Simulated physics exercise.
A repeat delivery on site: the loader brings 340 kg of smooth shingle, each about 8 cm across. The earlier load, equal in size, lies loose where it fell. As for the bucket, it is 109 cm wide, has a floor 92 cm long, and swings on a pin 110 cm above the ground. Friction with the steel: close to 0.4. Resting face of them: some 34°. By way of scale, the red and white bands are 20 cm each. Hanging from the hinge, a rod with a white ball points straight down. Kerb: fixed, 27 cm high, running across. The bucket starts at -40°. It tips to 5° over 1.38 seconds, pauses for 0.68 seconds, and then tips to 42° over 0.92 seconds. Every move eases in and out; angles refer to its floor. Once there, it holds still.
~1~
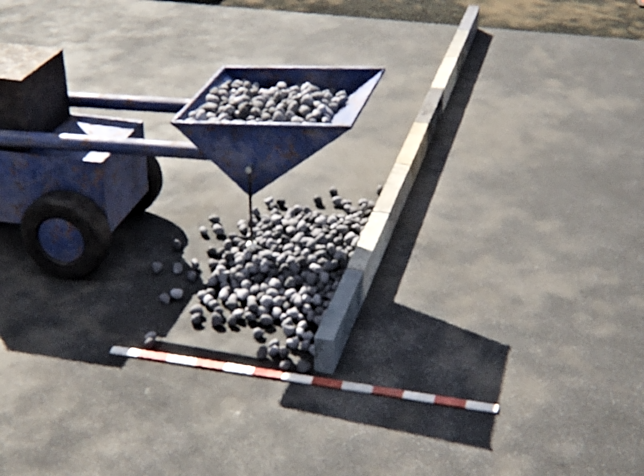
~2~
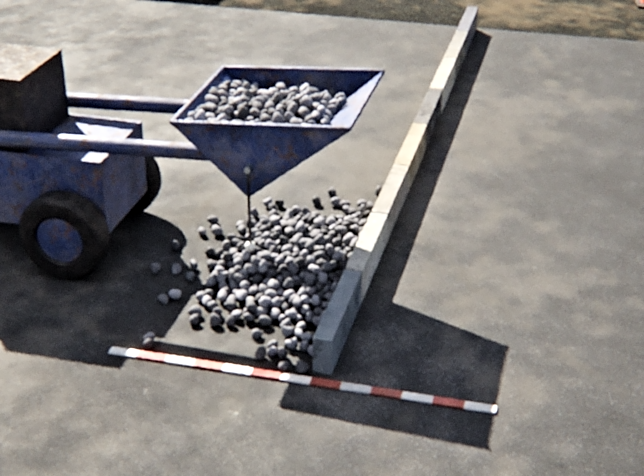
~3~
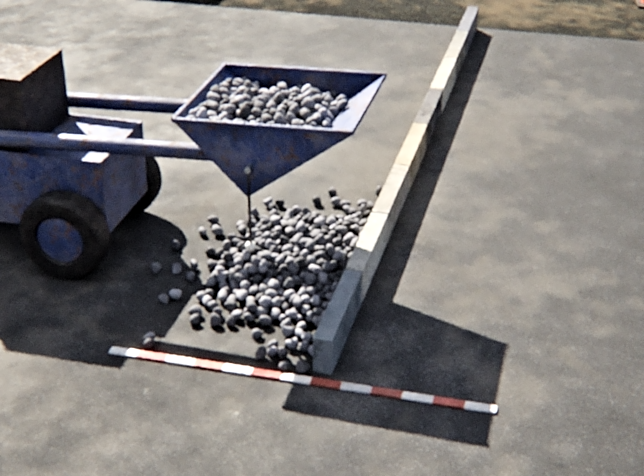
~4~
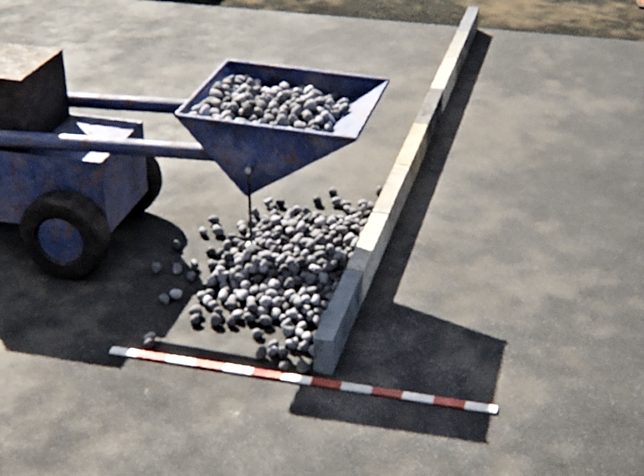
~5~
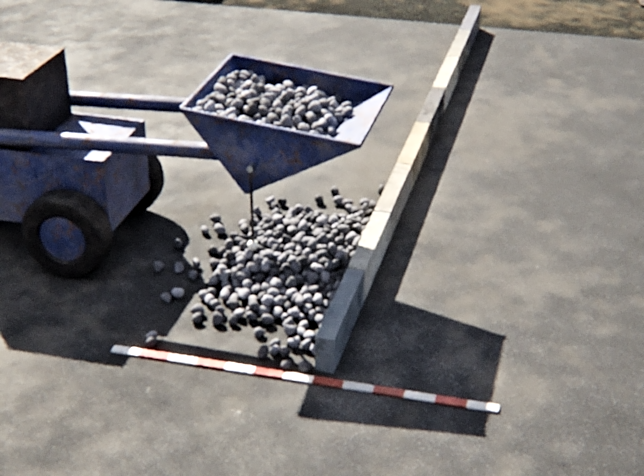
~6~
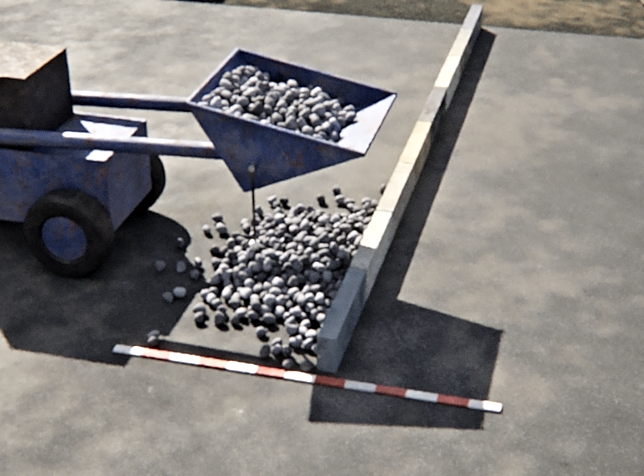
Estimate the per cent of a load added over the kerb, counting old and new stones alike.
Roughly 60 per cent of a load is added.
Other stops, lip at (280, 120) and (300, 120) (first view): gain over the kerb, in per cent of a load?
Close to 0 per cent, followed by close to 10 per cent.
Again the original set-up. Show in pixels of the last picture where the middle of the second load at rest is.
They come to rest centred about (391, 269).
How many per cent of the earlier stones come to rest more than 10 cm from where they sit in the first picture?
Roughly 0 percent.
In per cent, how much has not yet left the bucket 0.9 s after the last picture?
It keeps some 100 percent of its load.
Then, 0.5 s after the last picture the floor is at -2°; in per cent of one load, 100 in the bucket, 100 on this side of the kerb; the foremost stones are at (358, 259).
Then, 0.9 s after the last picture the floor is at 5°; in per cent of one load, 100 in the bucket, 100 on this side of the kerb; the foremost stones are at (358, 226).
Then, 2.9 s after the last picture the floor is at 42°; in per cent of one load, 2 in the bucket, 142 on this side of the kerb, 56 over the kerb; the foremost stones are at (498, 280).
Then, 5.5 s after the last picture the floor is at 42°; in per cent of one load, 0 in the bucket, 140 on this side of the kerb, 60 over the kerb; the foremost stones are at (530, 291). Net gain over the kerb, 60.
